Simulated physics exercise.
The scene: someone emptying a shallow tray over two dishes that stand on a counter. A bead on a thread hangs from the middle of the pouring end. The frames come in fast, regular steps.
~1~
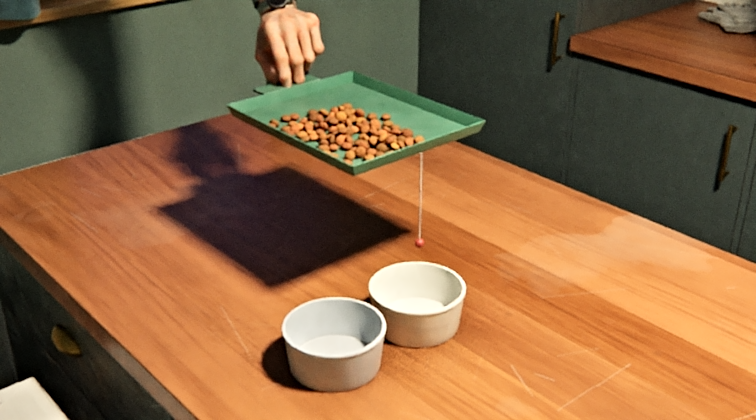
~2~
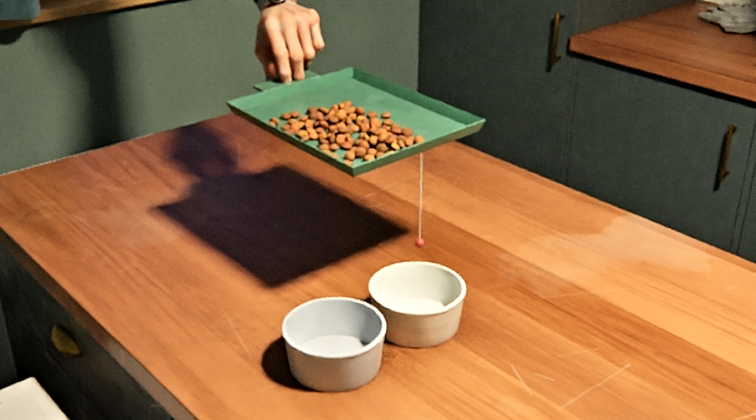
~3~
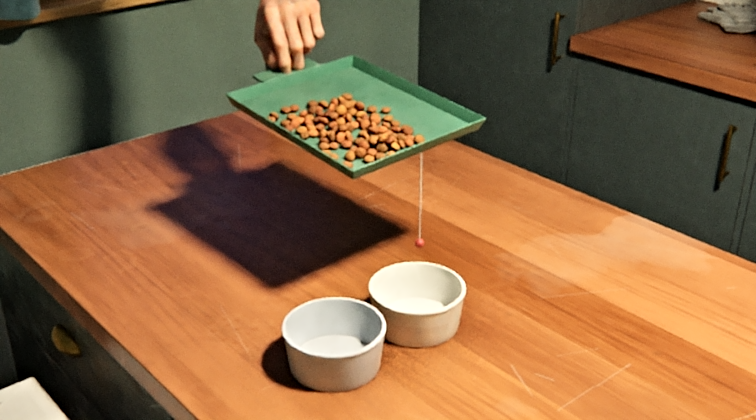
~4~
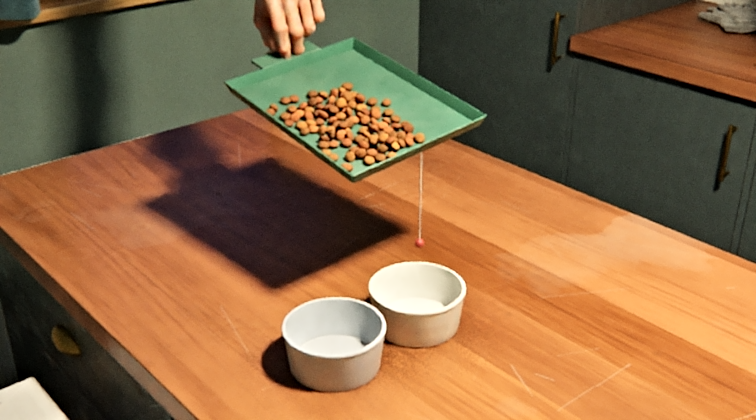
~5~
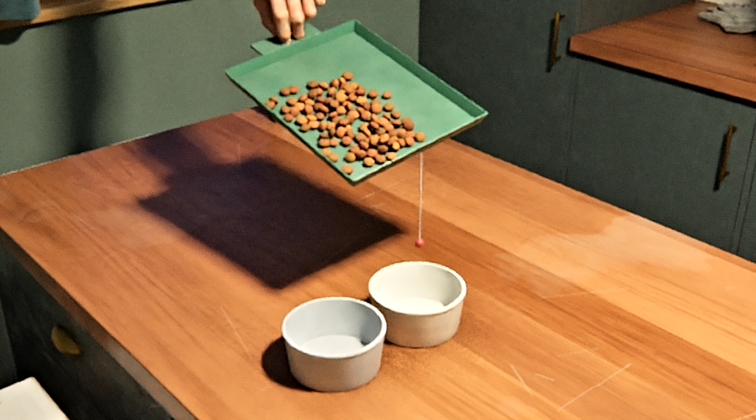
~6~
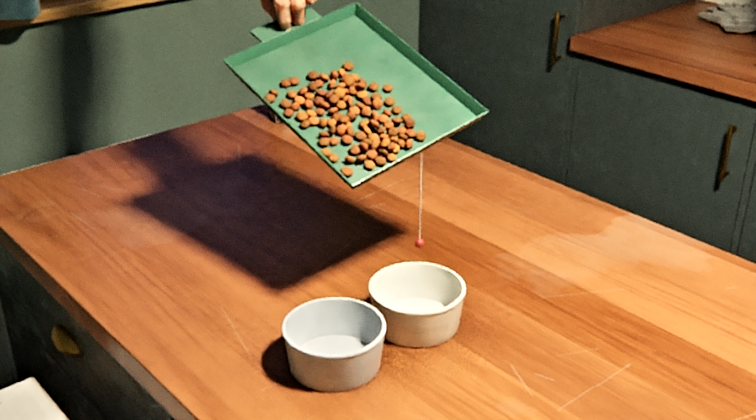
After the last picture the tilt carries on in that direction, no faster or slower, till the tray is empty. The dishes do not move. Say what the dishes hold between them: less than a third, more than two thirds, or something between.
Caught overall: From one third to two thirds.
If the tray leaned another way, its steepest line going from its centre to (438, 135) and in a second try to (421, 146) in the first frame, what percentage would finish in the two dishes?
Roughly 0 per cent, and 50 per cent.
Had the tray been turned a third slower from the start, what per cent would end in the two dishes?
Close to 50 per cent.
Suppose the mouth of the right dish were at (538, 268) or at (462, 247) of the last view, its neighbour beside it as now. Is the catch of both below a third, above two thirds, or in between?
First under a third, then over two thirds.
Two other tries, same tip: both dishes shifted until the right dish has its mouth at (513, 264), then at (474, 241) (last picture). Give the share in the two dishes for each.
The first gives 0 %, the second 40 %.
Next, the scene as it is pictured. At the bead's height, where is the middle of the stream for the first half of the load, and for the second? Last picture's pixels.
The first part at (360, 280); the rest at (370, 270).
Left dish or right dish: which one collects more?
The winner is the right-hand dish.
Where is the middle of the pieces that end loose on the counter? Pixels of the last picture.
At about (338, 317).
Just after the last frame, tray tipped steeply; almost all on the tray; about a tenth in the air.
A moment on, tray tipped past a quarter turn; about a tenth in the left dish; roughly a third in the right dish; roughly half outside both; about a tenth in the air.
Further on, tray tipped past a quarter turn; about a tenth in the left dish; roughly a third in the right dish; roughly half outside both.
When it is over, tray tipped past a quarter turn; about a tenth in the left dish; roughly a third in the right dish; roughly half outside both.
